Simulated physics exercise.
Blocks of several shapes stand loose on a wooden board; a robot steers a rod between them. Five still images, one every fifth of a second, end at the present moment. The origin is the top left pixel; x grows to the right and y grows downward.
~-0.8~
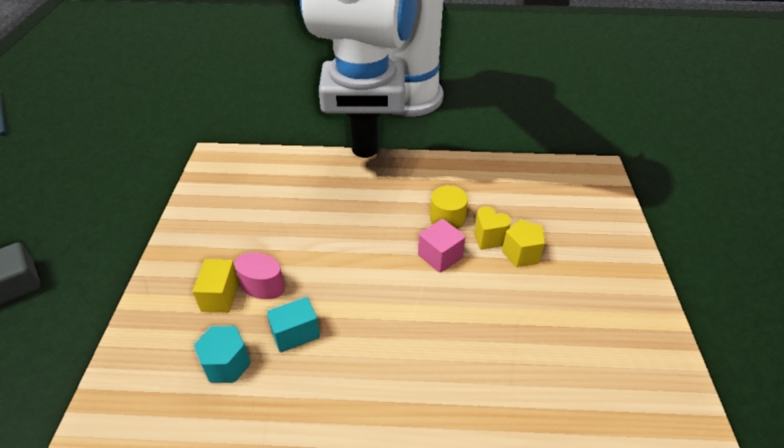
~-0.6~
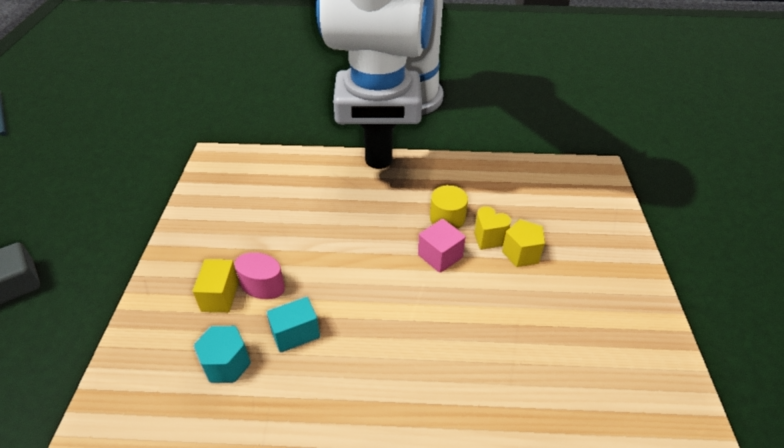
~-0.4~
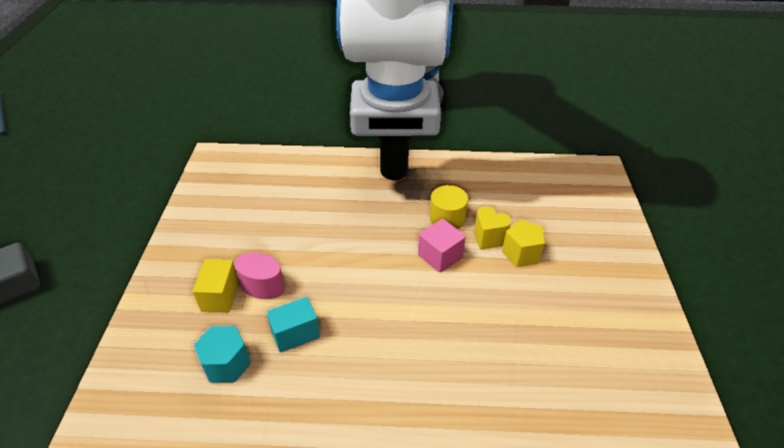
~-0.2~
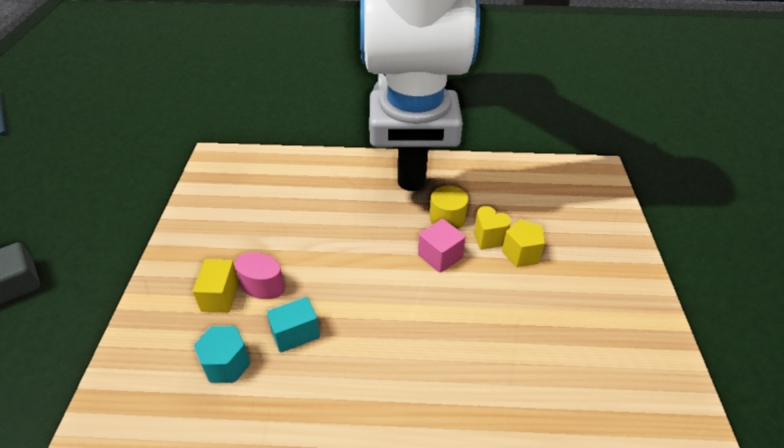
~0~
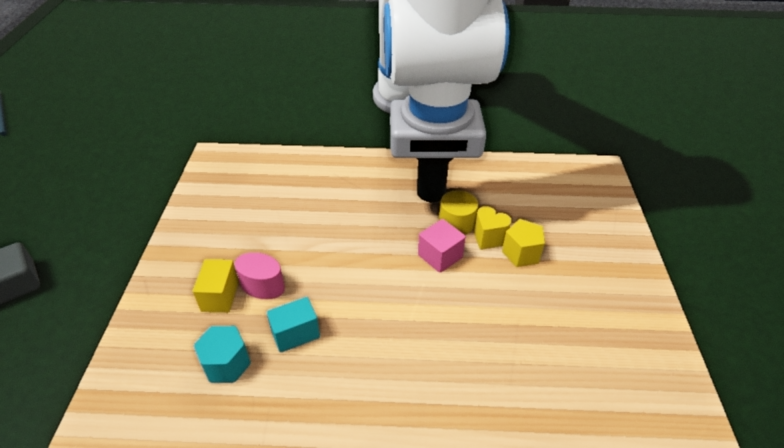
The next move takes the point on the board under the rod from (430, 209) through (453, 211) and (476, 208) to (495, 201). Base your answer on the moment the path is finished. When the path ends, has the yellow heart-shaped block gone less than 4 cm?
In short: Yes.
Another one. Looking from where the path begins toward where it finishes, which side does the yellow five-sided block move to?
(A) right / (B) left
Answer: A.
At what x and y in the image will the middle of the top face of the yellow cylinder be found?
The top centre is at (491, 210).
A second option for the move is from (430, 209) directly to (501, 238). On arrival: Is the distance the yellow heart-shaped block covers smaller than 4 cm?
Answer: No.
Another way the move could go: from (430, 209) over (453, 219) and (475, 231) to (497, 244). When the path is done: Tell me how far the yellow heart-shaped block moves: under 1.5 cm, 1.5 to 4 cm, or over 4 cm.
It slides well over 4 cm.
On the path given first. Halfway along, rod (468, 195); yellow cylinder (487, 210); yellow heart-shaped block (513, 232); yellow five-sided block (547, 243).
At the end, rod (498, 186); pink square block still; yellow cylinder (491, 210); yellow heart-shaped block (513, 233), turned 15° anticlockwise; yellow five-sided block (548, 243).
